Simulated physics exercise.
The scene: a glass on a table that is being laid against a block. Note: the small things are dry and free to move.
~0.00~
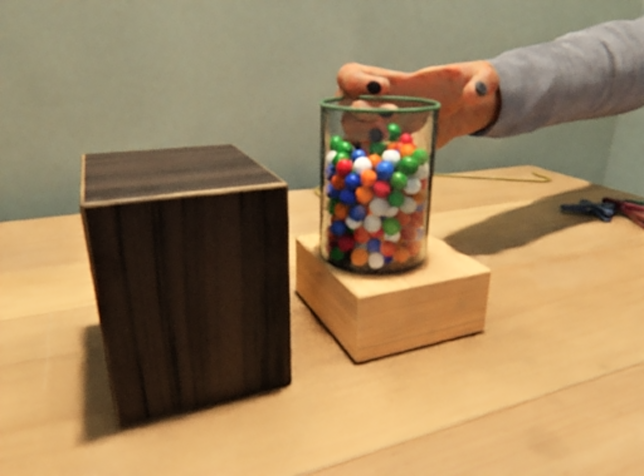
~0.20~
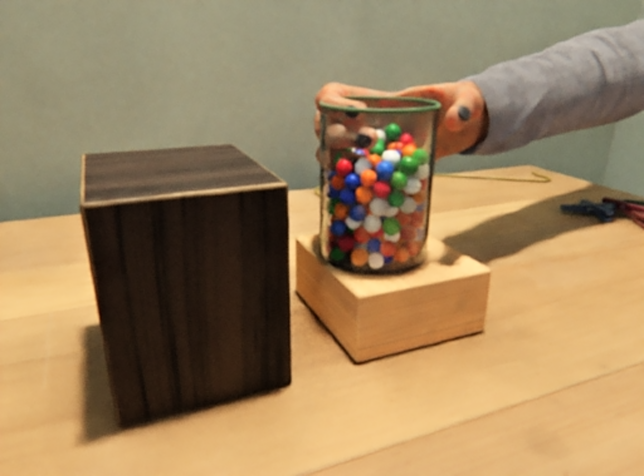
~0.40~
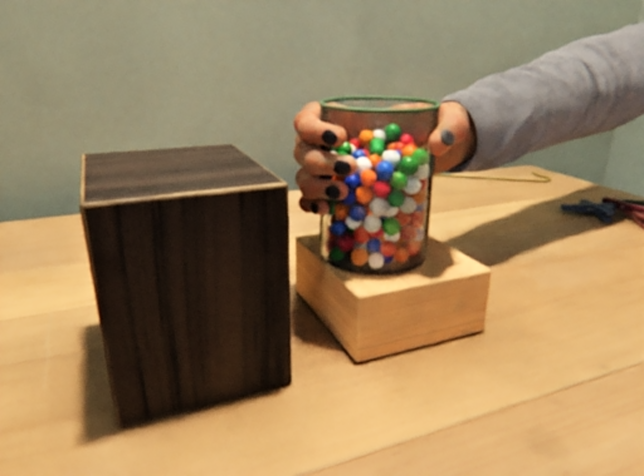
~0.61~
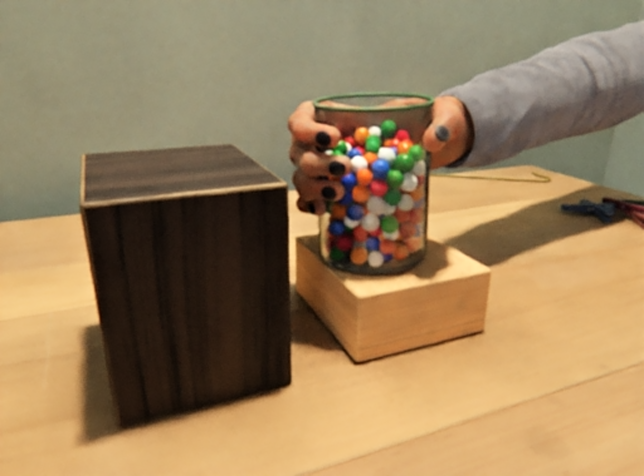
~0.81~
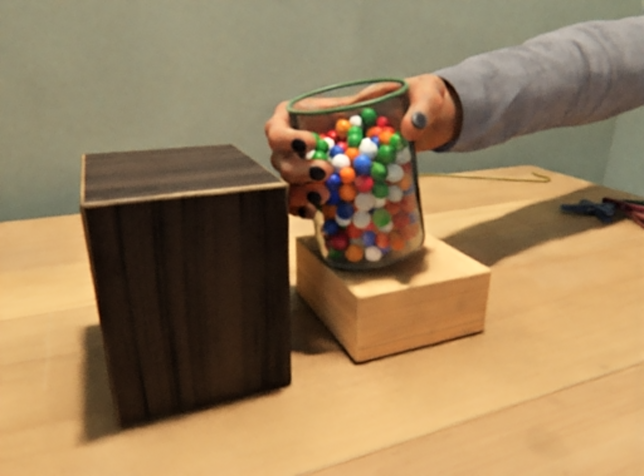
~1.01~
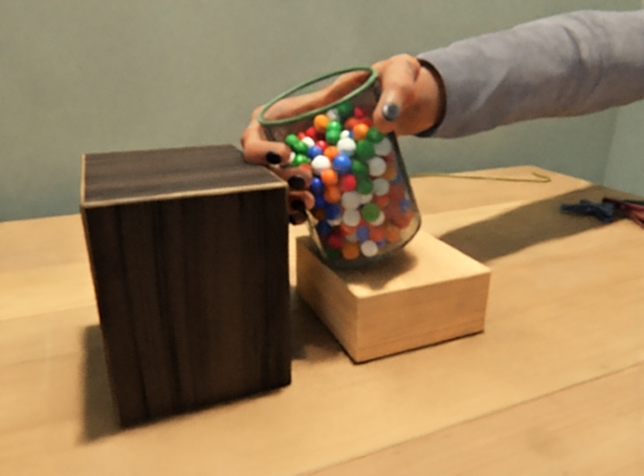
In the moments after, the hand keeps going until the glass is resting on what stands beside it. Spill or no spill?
Chances are the angle is not steep enough to lose any.
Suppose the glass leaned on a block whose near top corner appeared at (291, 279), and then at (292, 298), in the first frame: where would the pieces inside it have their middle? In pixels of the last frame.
First try: Around (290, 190). Second try: Around (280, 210).
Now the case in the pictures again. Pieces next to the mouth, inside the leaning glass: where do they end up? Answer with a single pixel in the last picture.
In the last view that spot is about (284, 155).
After 1.14 s, the glass leans 29°; everything is still inside.
After 1.29 s, the glass rests on the block at 30°; everything is still inside.
In the end (1.7 s), the glass rests on the block at 30°; everything is still inside.
